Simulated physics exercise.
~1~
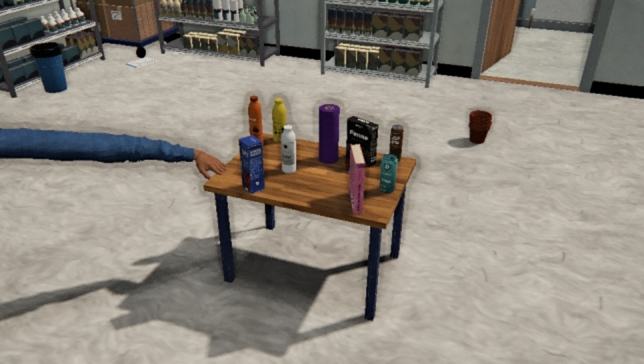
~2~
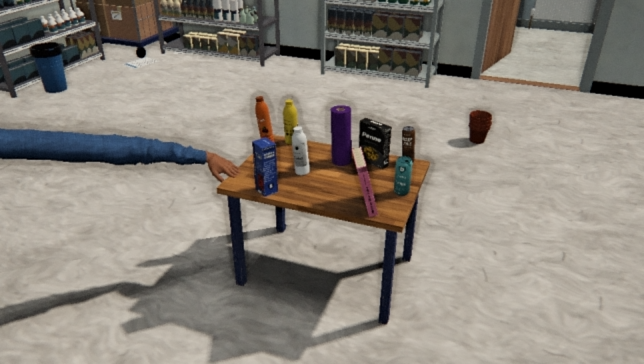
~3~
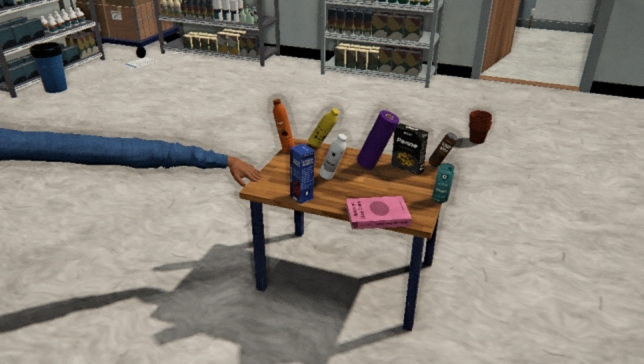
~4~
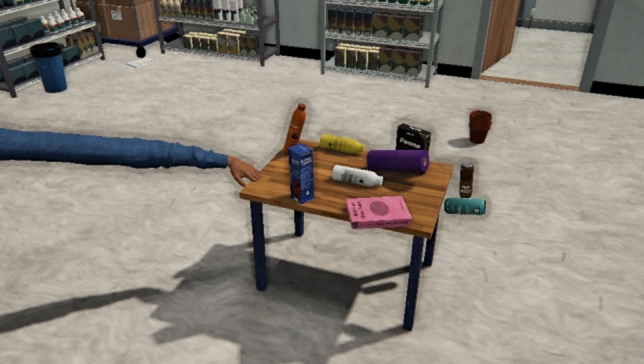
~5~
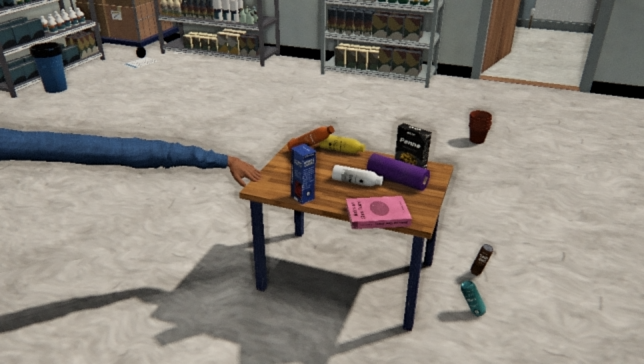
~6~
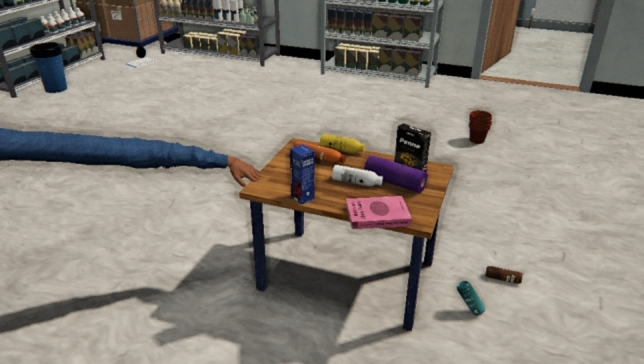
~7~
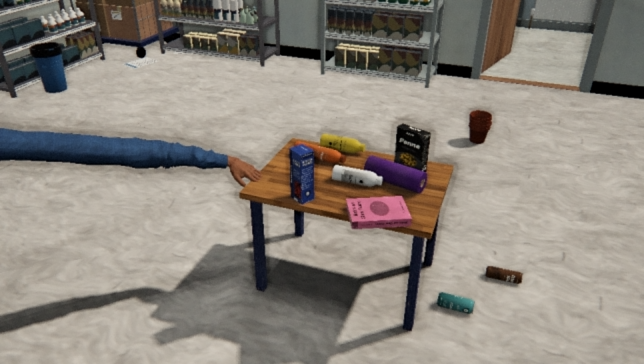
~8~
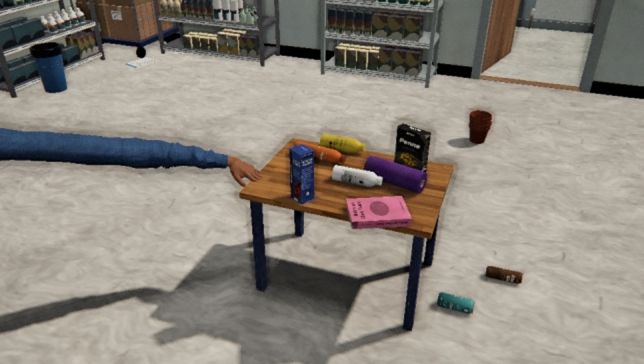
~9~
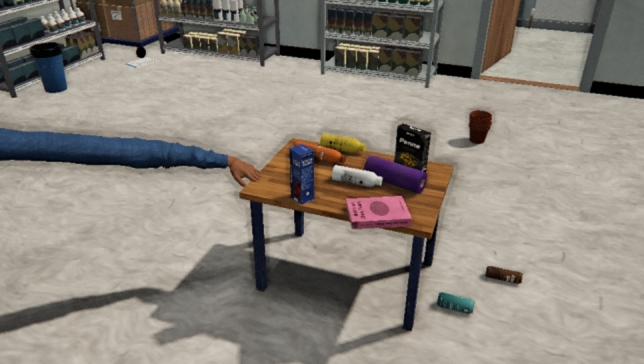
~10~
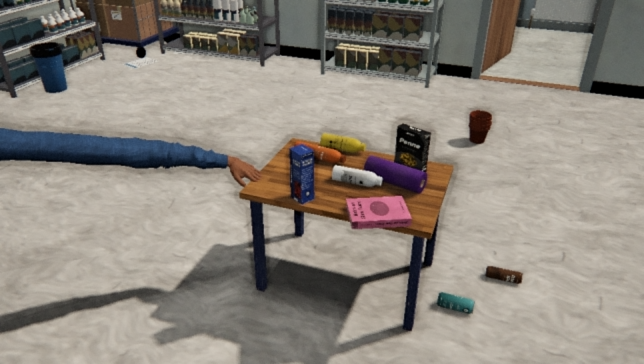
A small wooden table crowded with bottles, cans, cartons and a pink book slides a short way to the right, a blue-sleeved arm stretched out with its hand at the left edge. The pink book tips over and lands flat as the table stops, while the bottles and the purple roll lean to the right. The white and yellow bottles and the roll topple onto the tabletop, and the brown and turquoise cans drop off the right side. The orange bottle falls last on the table. Both cans end lying on the floor, while the blue carton and black packet remain standing.
